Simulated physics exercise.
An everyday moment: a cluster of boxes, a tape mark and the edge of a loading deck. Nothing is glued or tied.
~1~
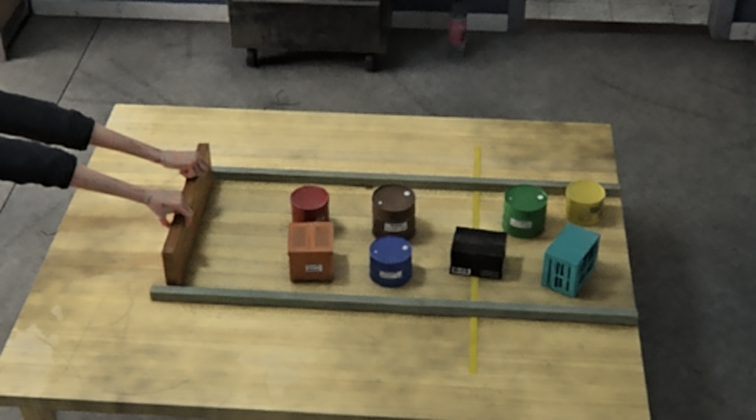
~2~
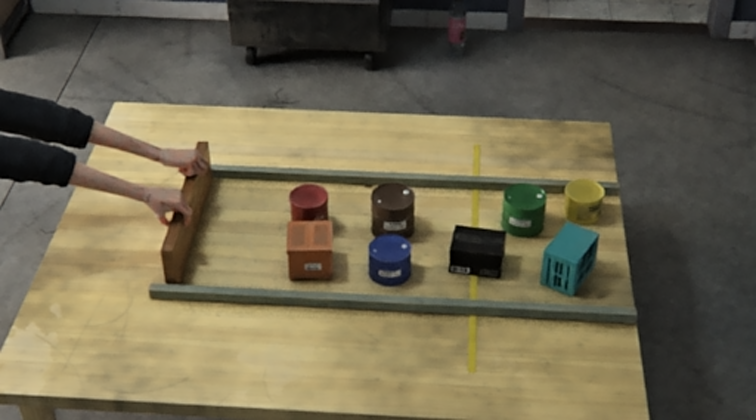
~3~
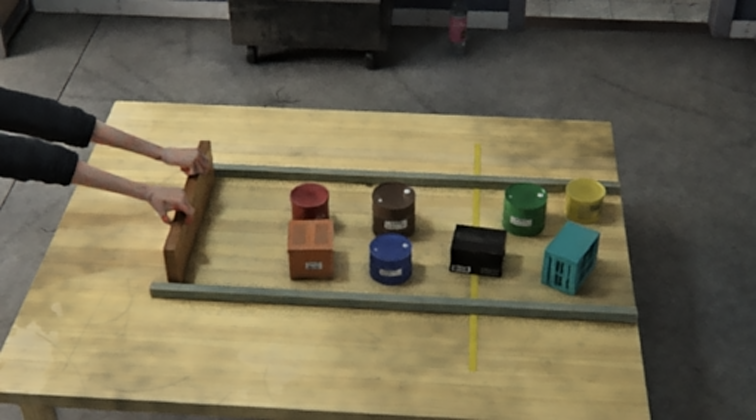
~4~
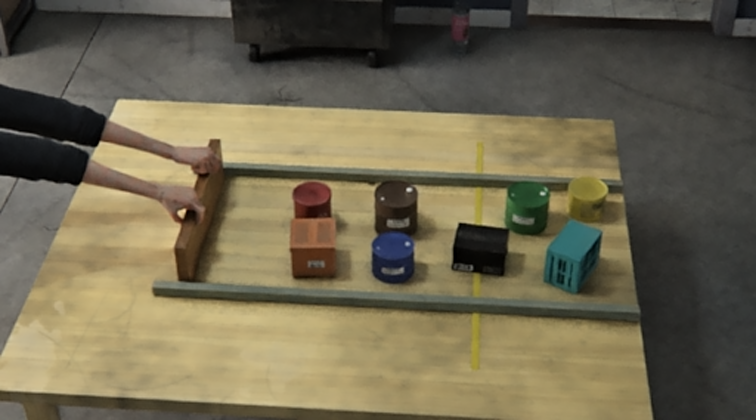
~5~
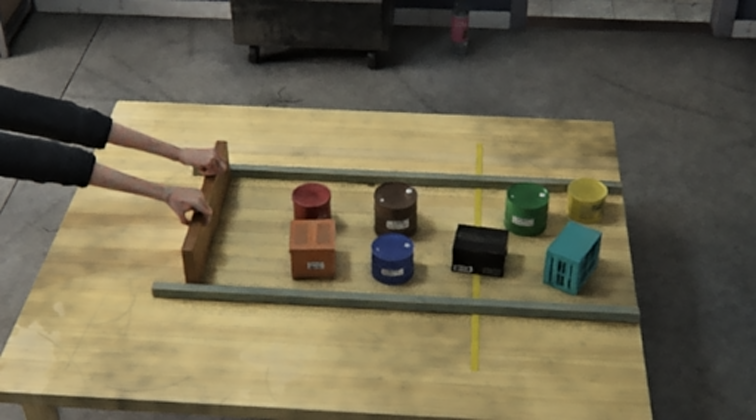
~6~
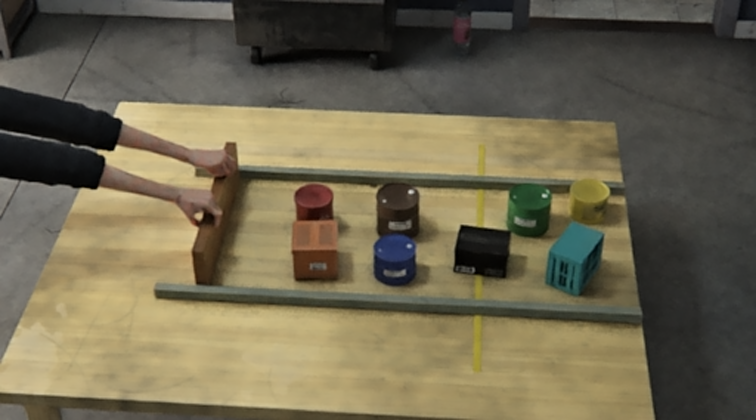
Two hands slide a wooden plank slightly right toward colorful containers that stay still on a table.
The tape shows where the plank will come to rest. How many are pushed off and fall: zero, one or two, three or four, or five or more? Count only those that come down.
The number that fall off is zero.
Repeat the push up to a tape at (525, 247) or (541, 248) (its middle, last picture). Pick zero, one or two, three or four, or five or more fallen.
For each place: 1 or 2; either one or two.
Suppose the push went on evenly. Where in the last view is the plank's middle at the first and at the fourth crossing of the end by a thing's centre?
Near (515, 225) and (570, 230).
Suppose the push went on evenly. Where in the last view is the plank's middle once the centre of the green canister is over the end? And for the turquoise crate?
Its middle is around (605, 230) and around (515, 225).
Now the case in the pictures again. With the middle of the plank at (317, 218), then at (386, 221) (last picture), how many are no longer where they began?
By then 2, and 5.
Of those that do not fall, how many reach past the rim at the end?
Overhanging: 0.
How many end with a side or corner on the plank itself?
The number is 2.
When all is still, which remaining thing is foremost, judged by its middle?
The yellow pail ends nearest.
Soon after, none off yet; yellow pail at rest near (589, 202); turquoise crate at rest near (575, 259); green canister at rest near (529, 210).
Then, none off yet; yellow pail at rest near (589, 202); turquoise crate at rest near (575, 259); green canister moving near (533, 210).
At rest, the number that fall off is zero.
